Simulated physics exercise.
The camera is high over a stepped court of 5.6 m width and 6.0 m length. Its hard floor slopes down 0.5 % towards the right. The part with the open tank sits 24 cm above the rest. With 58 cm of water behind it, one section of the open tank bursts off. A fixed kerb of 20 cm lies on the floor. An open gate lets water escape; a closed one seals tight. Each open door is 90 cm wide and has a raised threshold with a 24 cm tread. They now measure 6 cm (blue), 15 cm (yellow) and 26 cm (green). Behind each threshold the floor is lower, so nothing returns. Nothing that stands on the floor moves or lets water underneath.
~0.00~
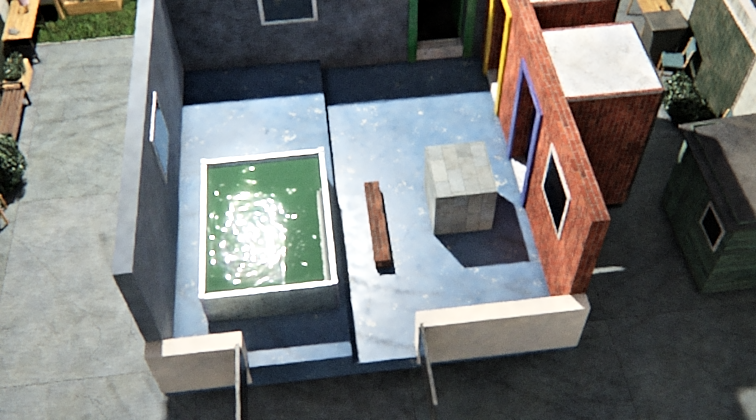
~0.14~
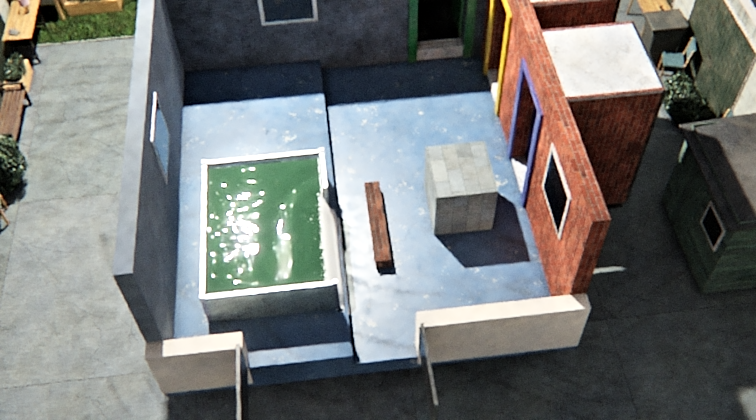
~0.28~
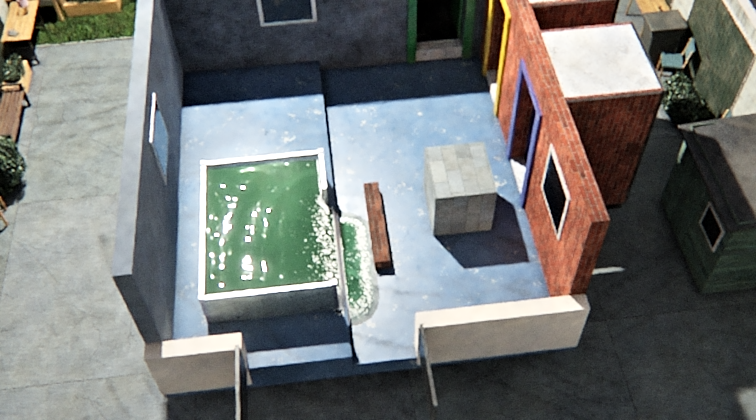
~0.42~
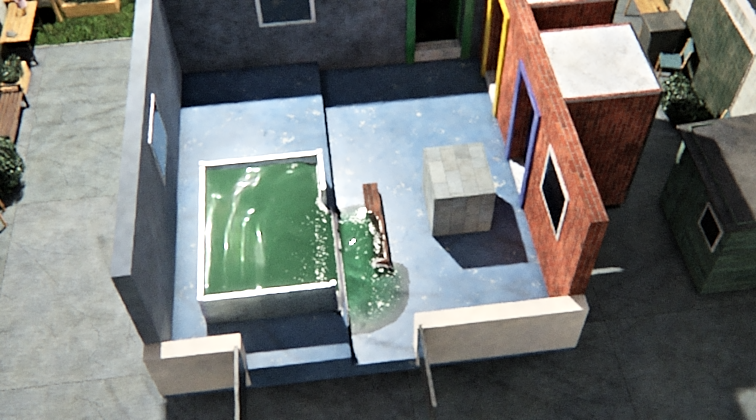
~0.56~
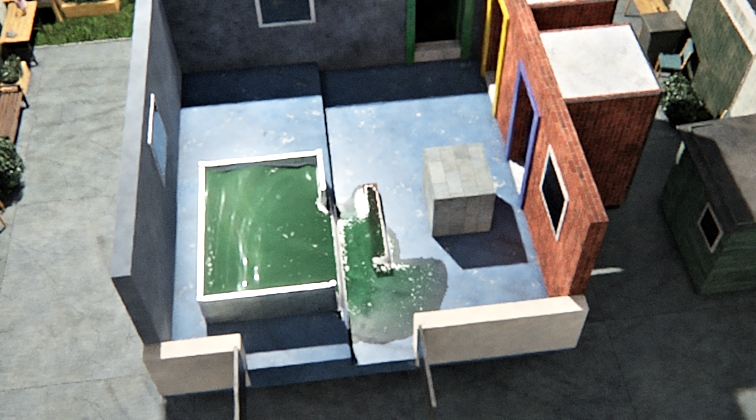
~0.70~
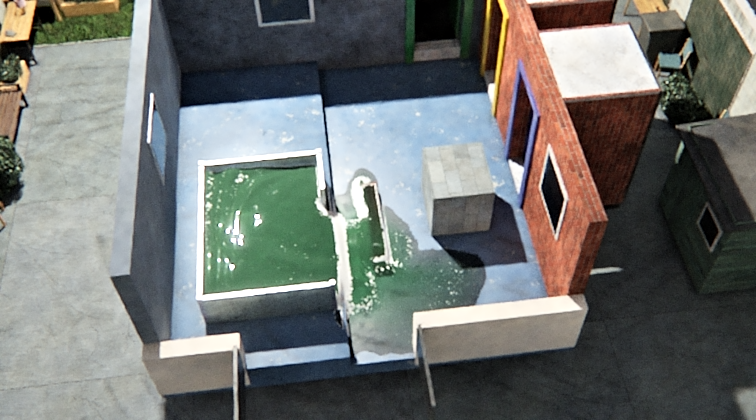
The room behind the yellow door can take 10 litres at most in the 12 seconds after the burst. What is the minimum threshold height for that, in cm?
It would have to be roughly 14 cm high.
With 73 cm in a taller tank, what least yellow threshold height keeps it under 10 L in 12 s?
About 18 cm.
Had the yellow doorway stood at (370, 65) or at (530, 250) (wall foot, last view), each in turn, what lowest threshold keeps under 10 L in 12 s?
About 15 and 25 cm.
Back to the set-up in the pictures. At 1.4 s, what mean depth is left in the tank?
Roughly 35 cm on average.
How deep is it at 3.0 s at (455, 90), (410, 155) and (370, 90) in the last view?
In that order: 1, 2 and 4 cm.
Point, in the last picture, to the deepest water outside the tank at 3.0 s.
Around (557, 326).
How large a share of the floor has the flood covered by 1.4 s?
Near 35 per cent is wet.
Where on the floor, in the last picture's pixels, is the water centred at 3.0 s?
At about (383, 243).
After 1.4 s water covers 35 % of the floor, deepest (48 cm) near (557, 326); it has not reached the yellow door.
After 3.0 s water covers 55 % of the floor, deepest (34 cm) near (557, 326); it has not reached the yellow door.
After 12.0 s water covers 60 % of the floor, deepest (16 cm) near (509, 332); 10 cm at the yellow door, 6 litres in over its 15 cm threshold.
At the yellow door as built, the water arrived by 3.3 s and peaked near 18 cm at 6.8 s.
Run again over the same 12 s with other heights there, 20 litres in over 12.5 cm, 2 litres over 17 cm. The limit of 10 litres is kept from about 14 cm up.
